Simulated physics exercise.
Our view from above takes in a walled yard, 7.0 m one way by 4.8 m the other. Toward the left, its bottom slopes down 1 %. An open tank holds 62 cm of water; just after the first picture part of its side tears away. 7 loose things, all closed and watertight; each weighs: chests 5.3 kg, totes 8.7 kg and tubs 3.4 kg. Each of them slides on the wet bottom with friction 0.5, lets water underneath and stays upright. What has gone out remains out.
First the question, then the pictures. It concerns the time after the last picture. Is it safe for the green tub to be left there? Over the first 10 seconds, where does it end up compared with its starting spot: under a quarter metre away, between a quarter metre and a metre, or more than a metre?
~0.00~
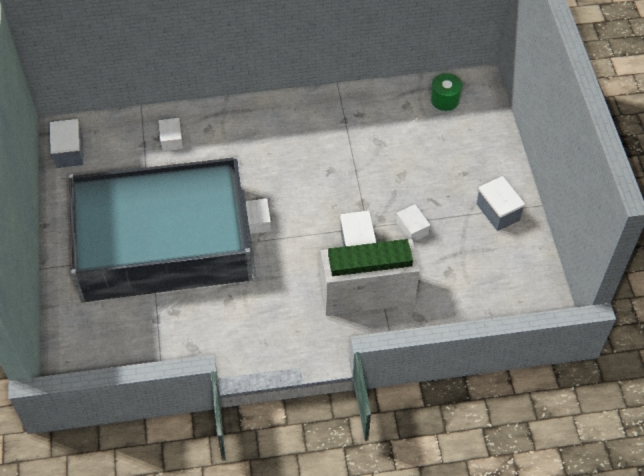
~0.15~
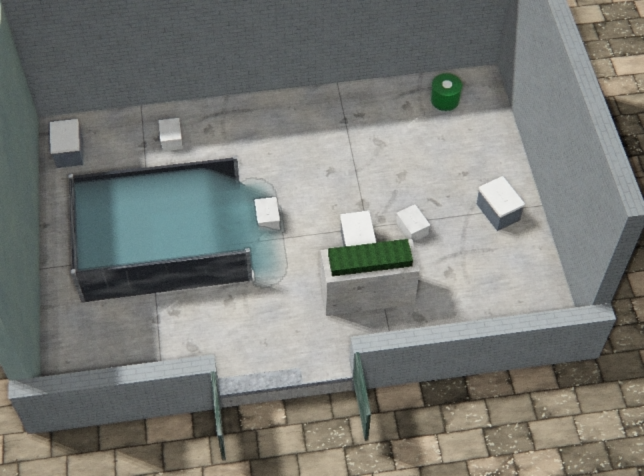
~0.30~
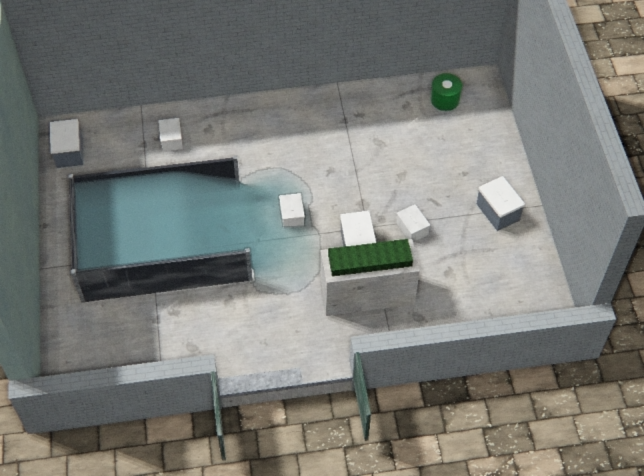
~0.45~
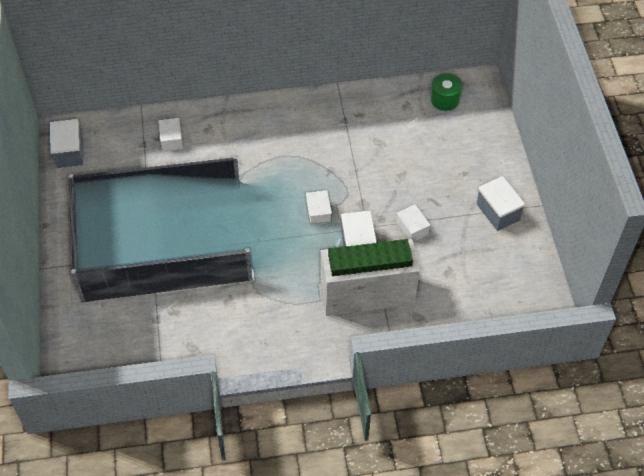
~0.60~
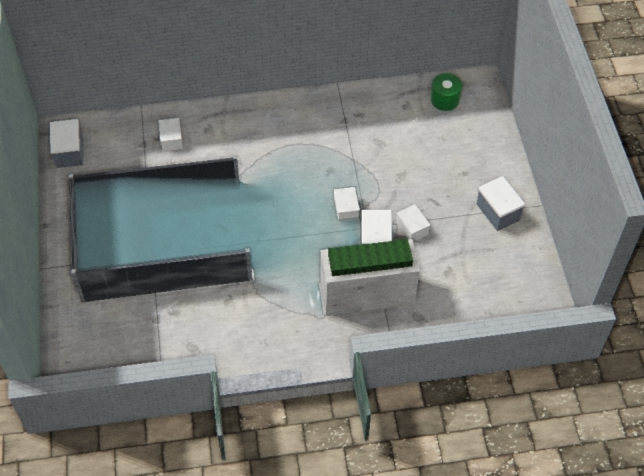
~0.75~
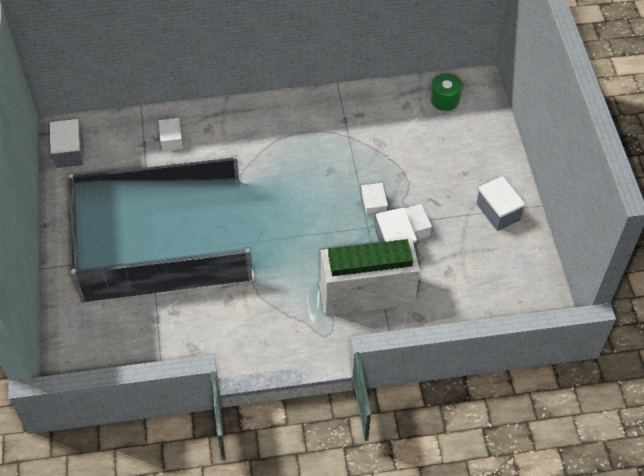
More than a metre away.
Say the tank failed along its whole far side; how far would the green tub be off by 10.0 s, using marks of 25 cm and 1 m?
In that case the green tub gets carried off.
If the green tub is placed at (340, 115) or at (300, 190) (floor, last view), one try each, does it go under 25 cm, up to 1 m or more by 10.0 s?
From the first spot it goes a long way, and from the second it goes a long way.
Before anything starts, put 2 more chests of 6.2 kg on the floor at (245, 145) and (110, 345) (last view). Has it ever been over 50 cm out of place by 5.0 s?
First not far enough, second not far enough.
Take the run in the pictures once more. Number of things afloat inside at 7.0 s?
My tally comes to 4.
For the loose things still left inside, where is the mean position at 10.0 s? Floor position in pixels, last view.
Near (199, 216).
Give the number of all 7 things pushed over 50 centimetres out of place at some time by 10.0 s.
The total is 6.
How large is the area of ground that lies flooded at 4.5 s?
Roughly 23 m2 of it is wet.
After 2.0 s the green tub is near (462, 71), 0.3 m from its start, aground; 0 of 7 are out; 3 afloat.
After 4.5 s the green tub is near (455, 59), 0.4 m from its start, afloat; 0 of 7 are out; 5 afloat.
After 7.0 s the green tub is near (301, 104), 2.2 m from its start, afloat; 0 of 7 are out; 4 afloat.
After 10.0 s the green tub is near (137, 152), 4.7 m from its start, afloat; 0 of 7 are out; 5 afloat.
